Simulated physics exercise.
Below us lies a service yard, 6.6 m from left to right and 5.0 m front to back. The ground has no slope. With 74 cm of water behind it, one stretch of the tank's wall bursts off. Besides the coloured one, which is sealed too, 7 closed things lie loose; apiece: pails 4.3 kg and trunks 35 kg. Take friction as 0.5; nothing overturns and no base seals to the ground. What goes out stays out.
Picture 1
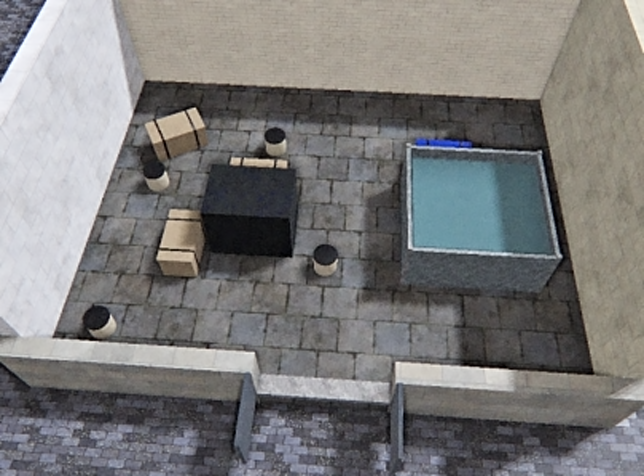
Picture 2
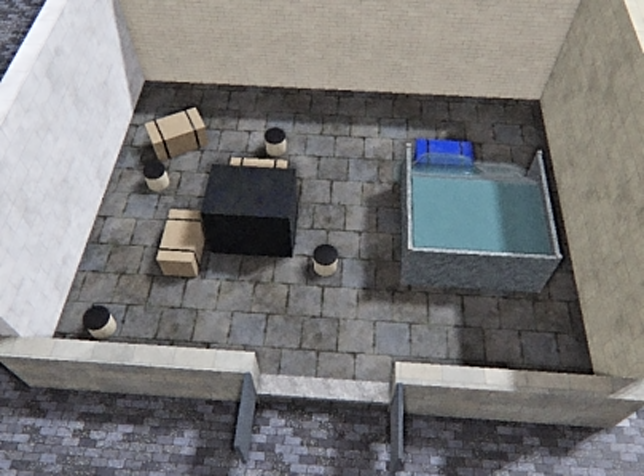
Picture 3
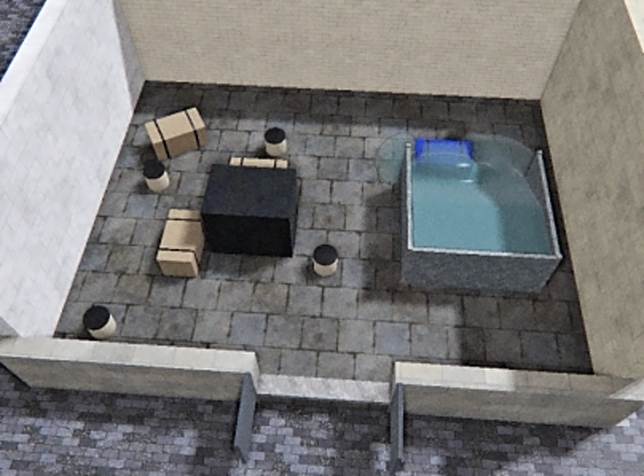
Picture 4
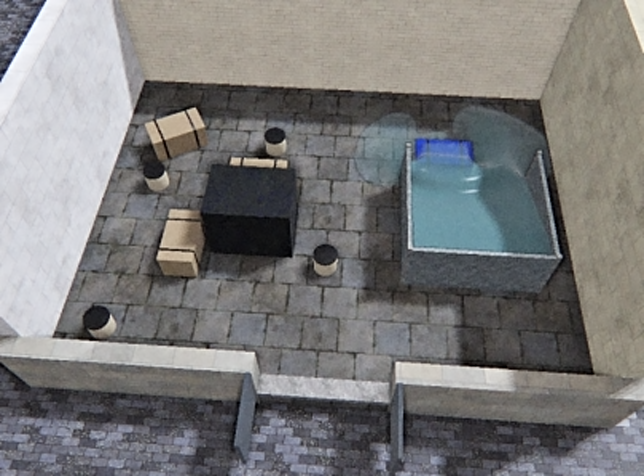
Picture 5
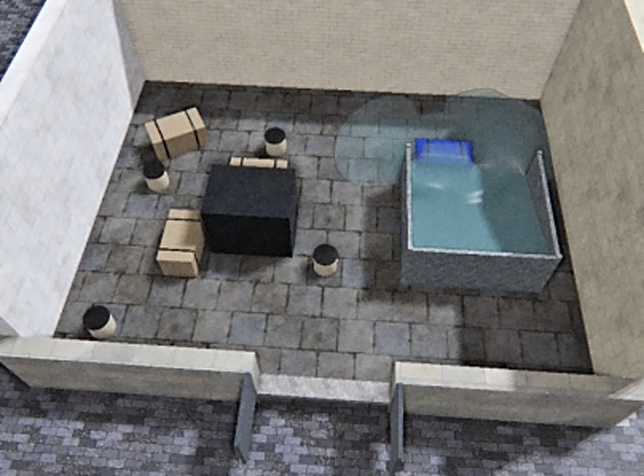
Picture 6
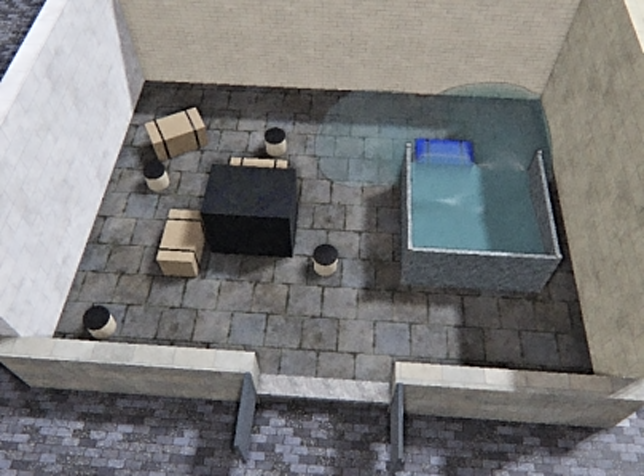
In the video, the back wall of a water-filled tank in a paved yard gives way, and water pours out around a blue trunk and spreads along the rear paving, while the trunk and the other loose containers stay still.
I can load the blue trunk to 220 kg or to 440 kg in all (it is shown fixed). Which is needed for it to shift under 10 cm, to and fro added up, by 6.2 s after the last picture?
I expect that only the higher weight holds it.
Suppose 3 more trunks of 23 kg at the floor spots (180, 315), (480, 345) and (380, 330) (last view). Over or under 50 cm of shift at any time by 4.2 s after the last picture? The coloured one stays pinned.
In that order: Under, short of it, under.
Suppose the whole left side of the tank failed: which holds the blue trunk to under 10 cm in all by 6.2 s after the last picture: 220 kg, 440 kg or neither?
In that case the smaller load will do.
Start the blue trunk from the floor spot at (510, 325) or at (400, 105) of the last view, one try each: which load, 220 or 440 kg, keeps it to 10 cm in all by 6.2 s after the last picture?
In that order: The smaller is enough; either load holds.
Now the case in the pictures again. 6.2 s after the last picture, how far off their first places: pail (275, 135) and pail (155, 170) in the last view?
In turn: 300 cm, 300 cm.
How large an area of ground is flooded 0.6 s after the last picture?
Roughly 11.5 m2.
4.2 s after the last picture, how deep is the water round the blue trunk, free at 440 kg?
Roughly 9 cm.
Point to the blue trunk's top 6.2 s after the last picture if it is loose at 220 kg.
Near (442, 120).
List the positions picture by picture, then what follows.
In the first picture, the blue trunk at (445, 152) rests on the ground; water covers 2.7 m2; 0 of 8 have shifted.
In the second picture, the blue trunk at (445, 152) rests on the ground; 3.6 m2 under water; 0 of 8 have shifted.
In the third picture, the blue trunk at (445, 152), on the bottom; 4.8 m2 under water; 0 of 8 have shifted.
In the fourth picture, the blue trunk at (445, 152), on the bottom; 6.6 m2 under water; 0 of 8 have shifted.
In the fifth picture, the blue trunk at (445, 152) rests on the ground; water covers 8.4 m2; 0 of 8 have shifted.
In the sixth picture, the blue trunk at (445, 152), on the bottom; 9.5 m2 under water; 0 of 8 have shifted.
Then, 0.6 s after the last picture the blue trunk would be 58 cm from its start with 220 kg and 0 cm from its start with 440 kg; 20 cm of water round it then.
Then, 2.3 s after the last picture the blue trunk would be 64 cm from its start with 220 kg and 0 cm from its start with 440 kg; 17 cm of water round it then.
Then, 4.2 s after the last picture the blue trunk would be 64 cm from its start with 220 kg and 0 cm from its start with 440 kg; 9 cm of water round it then.
Then, 6.2 s after the last picture the blue trunk would be 64 cm from its start with 220 kg and 0 cm from its start with 440 kg; 6 cm of water round it then.
